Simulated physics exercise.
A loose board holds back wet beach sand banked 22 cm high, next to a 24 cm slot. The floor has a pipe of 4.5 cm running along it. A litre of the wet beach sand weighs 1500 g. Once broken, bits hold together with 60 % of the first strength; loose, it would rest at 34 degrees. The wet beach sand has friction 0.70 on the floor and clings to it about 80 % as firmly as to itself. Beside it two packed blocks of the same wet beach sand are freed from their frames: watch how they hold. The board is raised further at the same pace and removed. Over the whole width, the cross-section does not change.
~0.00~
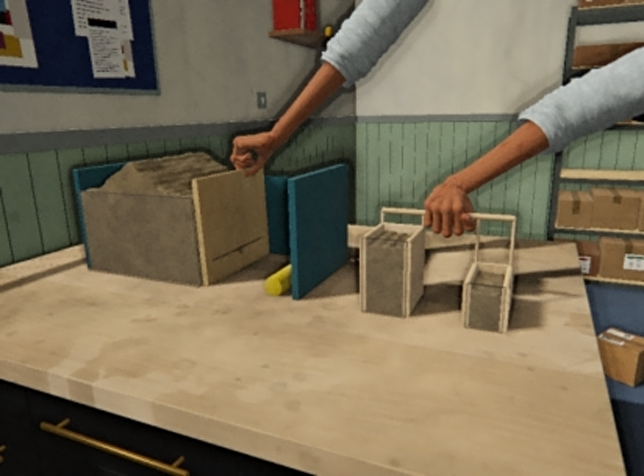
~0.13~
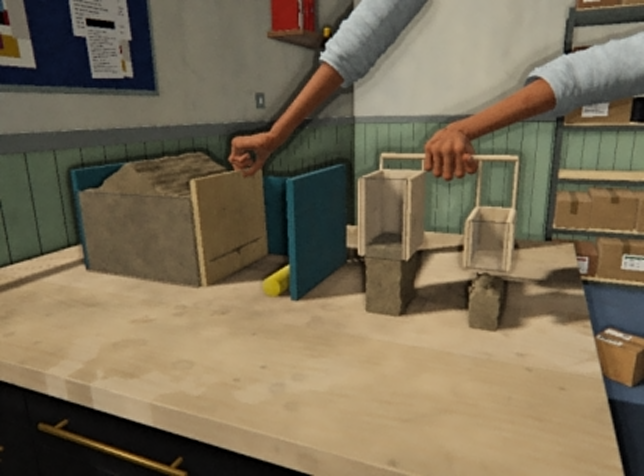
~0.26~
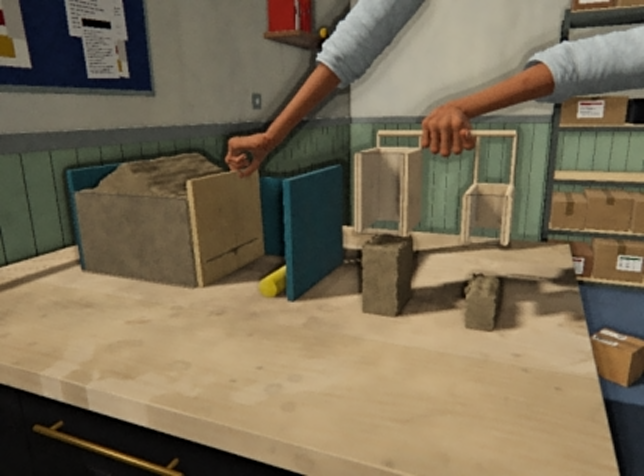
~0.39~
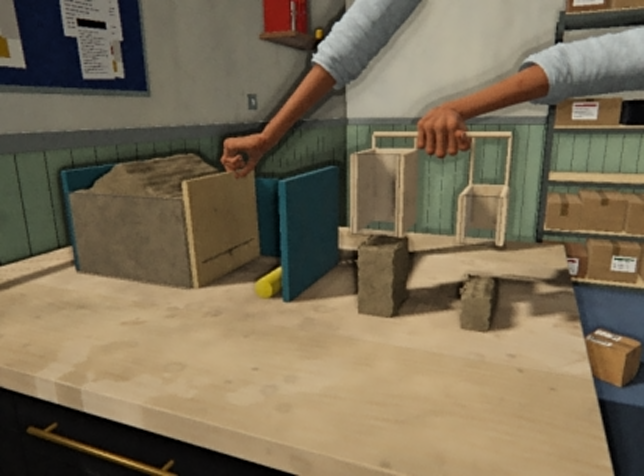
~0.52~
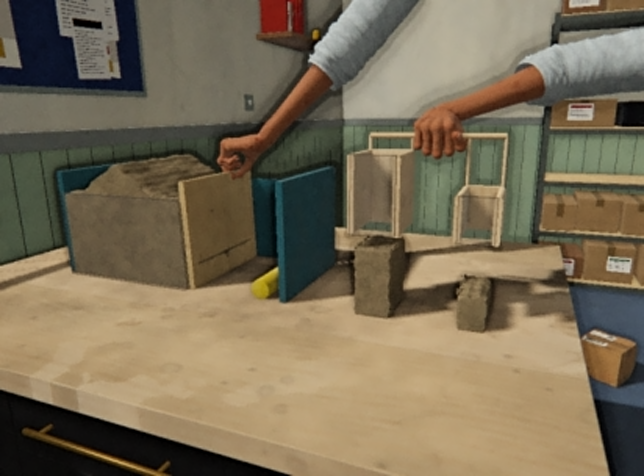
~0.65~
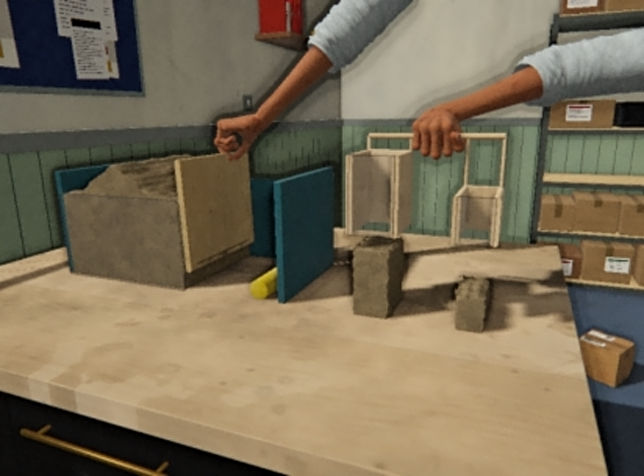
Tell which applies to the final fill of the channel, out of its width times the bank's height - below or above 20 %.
What applies is below.
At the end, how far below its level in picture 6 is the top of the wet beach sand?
About 0.0 cm.
After 0.82 s, the face still stands, with nothing on top of the pipe; the channel is 0 % full.
After 1.03 s, the face still stands, with nothing on top of the pipe; the channel is 0 % full.
After 1.23 s, the face still stands, with nothing on top of the pipe; the channel is 0 % full.
After 1.44 s, the face still stands, with nothing on top of the pipe; the channel is 0 % full.
After 1.48 s, the face still stands, with nothing on top of the pipe; the channel is 0 % full.
